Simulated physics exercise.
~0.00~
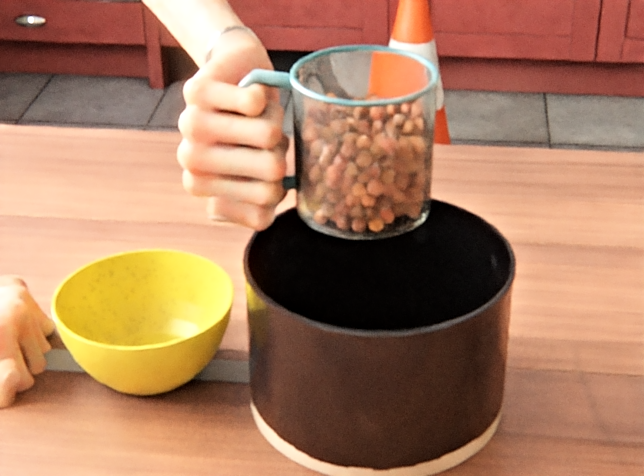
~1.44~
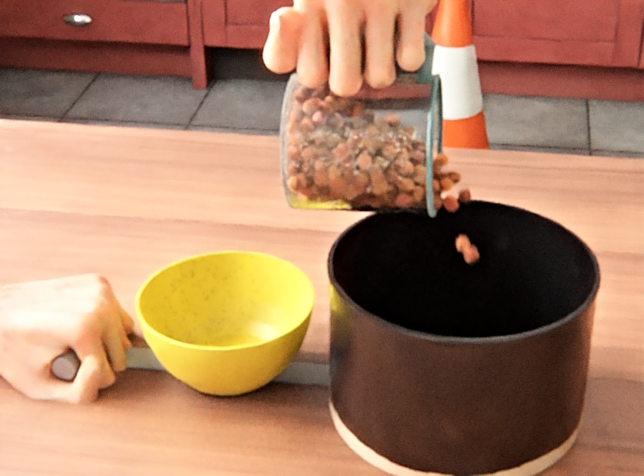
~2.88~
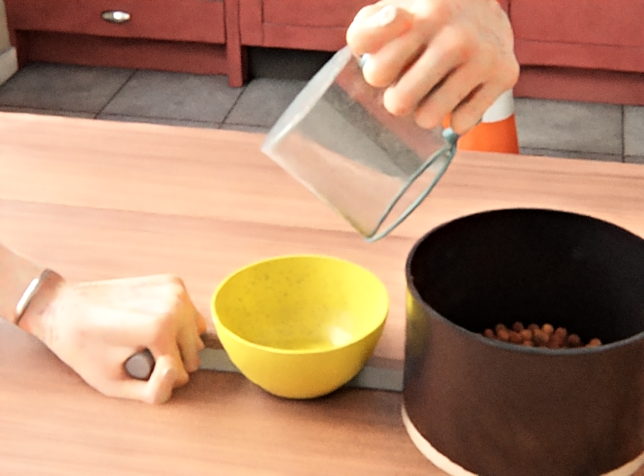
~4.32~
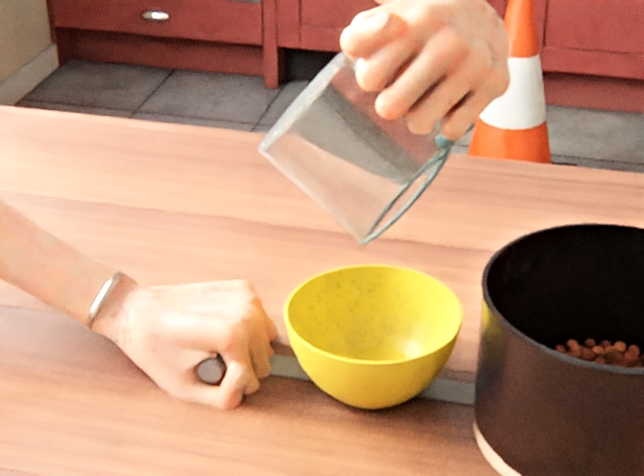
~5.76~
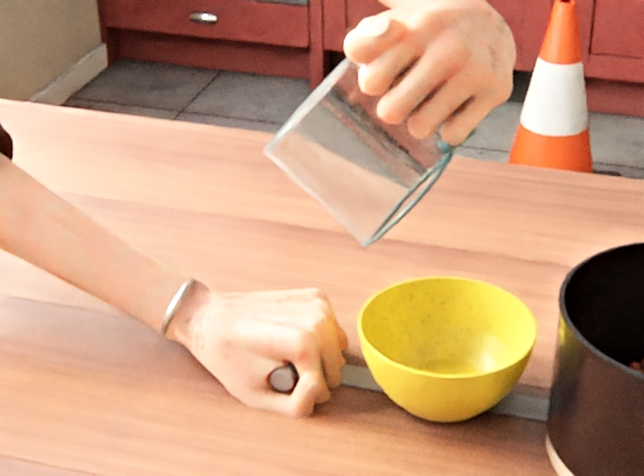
A hand lifts a clear cup full of small brown clay pellets above a black pot, while another hand at the left grips a strip that joins the pot to a yellow bowl. The cup tips onto its side, and pellets begin tumbling over its rim into the pot. As the row of containers slides to the right, the cup tilts further until it is empty and its mouth points downward. The bowl passes beneath the emptied cup and receives nothing. At the end, the pellets rest in the pot, with the bowl empty.
